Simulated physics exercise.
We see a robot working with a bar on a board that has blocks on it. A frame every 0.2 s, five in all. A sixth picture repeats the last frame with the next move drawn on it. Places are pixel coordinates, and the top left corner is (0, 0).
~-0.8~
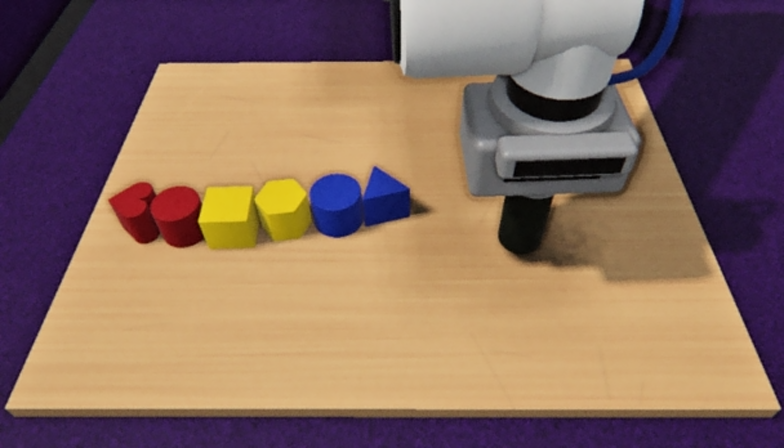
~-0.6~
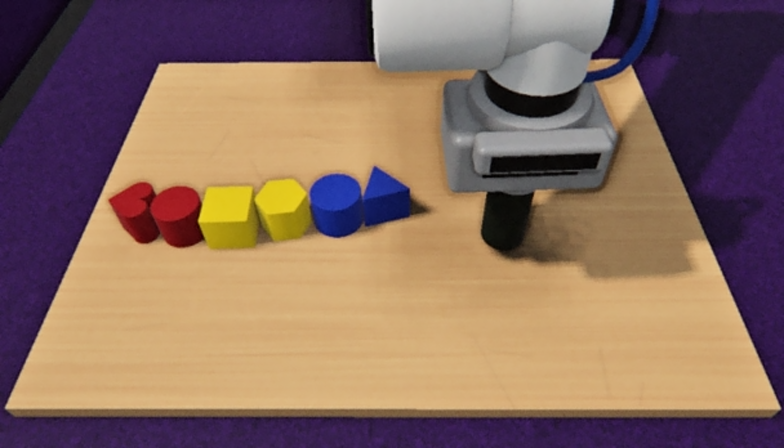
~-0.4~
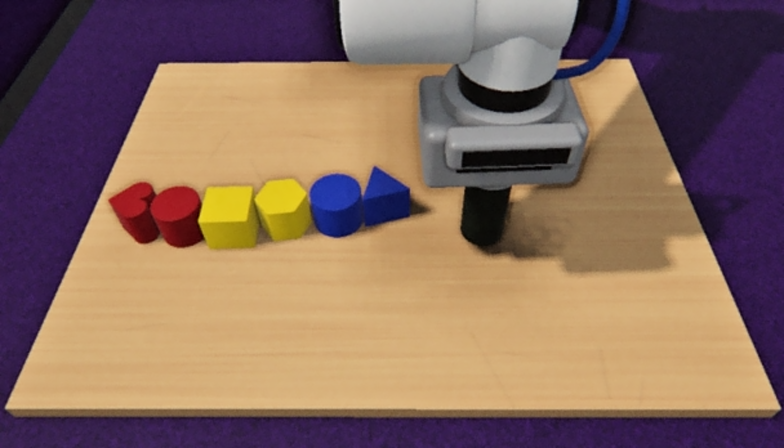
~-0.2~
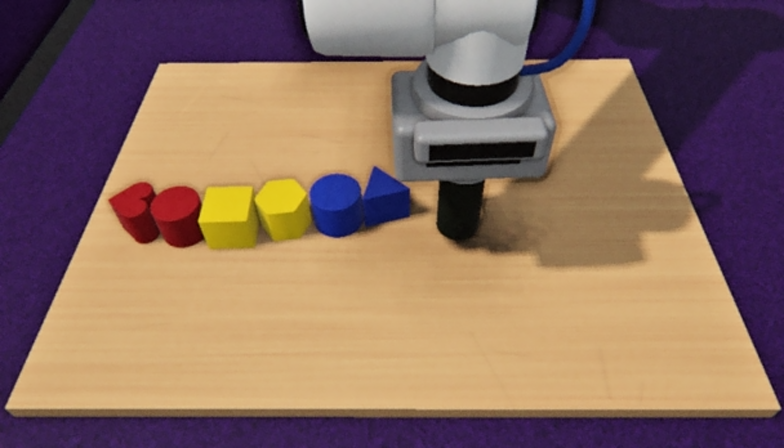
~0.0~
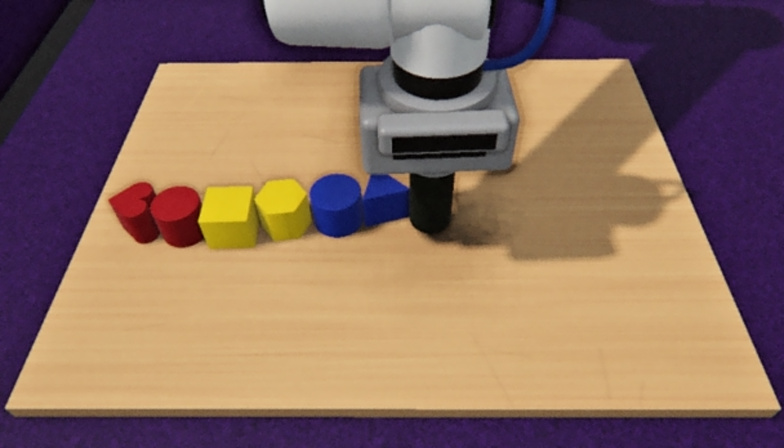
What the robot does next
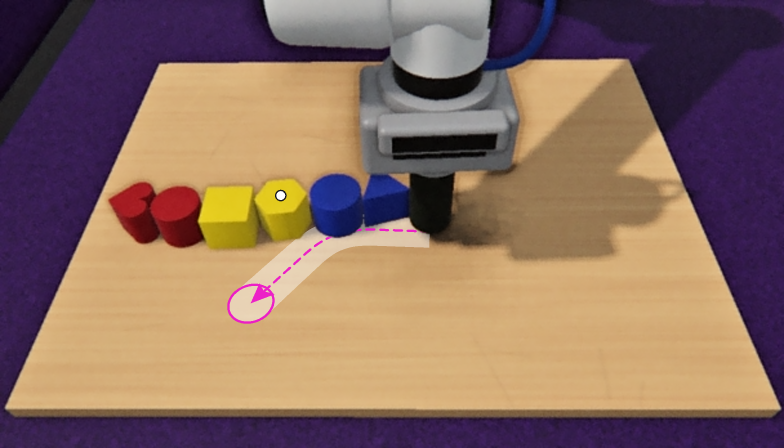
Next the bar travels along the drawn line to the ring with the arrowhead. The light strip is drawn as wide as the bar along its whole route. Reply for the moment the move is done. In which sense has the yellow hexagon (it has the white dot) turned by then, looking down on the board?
From overhead, anticlockwise.
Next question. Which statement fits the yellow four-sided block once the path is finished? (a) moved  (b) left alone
That would be a.
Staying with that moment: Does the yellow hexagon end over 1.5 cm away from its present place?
Yes.
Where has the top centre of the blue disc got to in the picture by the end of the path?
When the path ends, it will be at (309, 179).
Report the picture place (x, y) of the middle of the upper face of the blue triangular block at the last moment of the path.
I think it will end close to (369, 172).
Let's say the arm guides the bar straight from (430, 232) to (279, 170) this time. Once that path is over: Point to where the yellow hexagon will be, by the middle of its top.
About (251, 215).
Drawn move, from (430, 232) by way of (362, 230) and (303, 256) to (251, 303); the dot is on the yellow hexagon.
On the path given first. One third of the way, bar (360, 217); yellow four-sided block (219, 205); yellow hexagon (269, 192), turned 20° anticlockwise; blue disc (320, 185); blue triangular block (370, 172).
Two thirds of the way, bar (299, 244); yellow four-sided block (215, 204), turned 15° anticlockwise; yellow hexagon (259, 182), turned 40° anticlockwise; blue disc (309, 179); blue triangular block (369, 172).
At the end, bar (247, 291); yellow four-sided block (215, 204), turned 15° anticlockwise; yellow hexagon (259, 182), turned 40° anticlockwise; blue disc (309, 179); blue triangular block (369, 172).
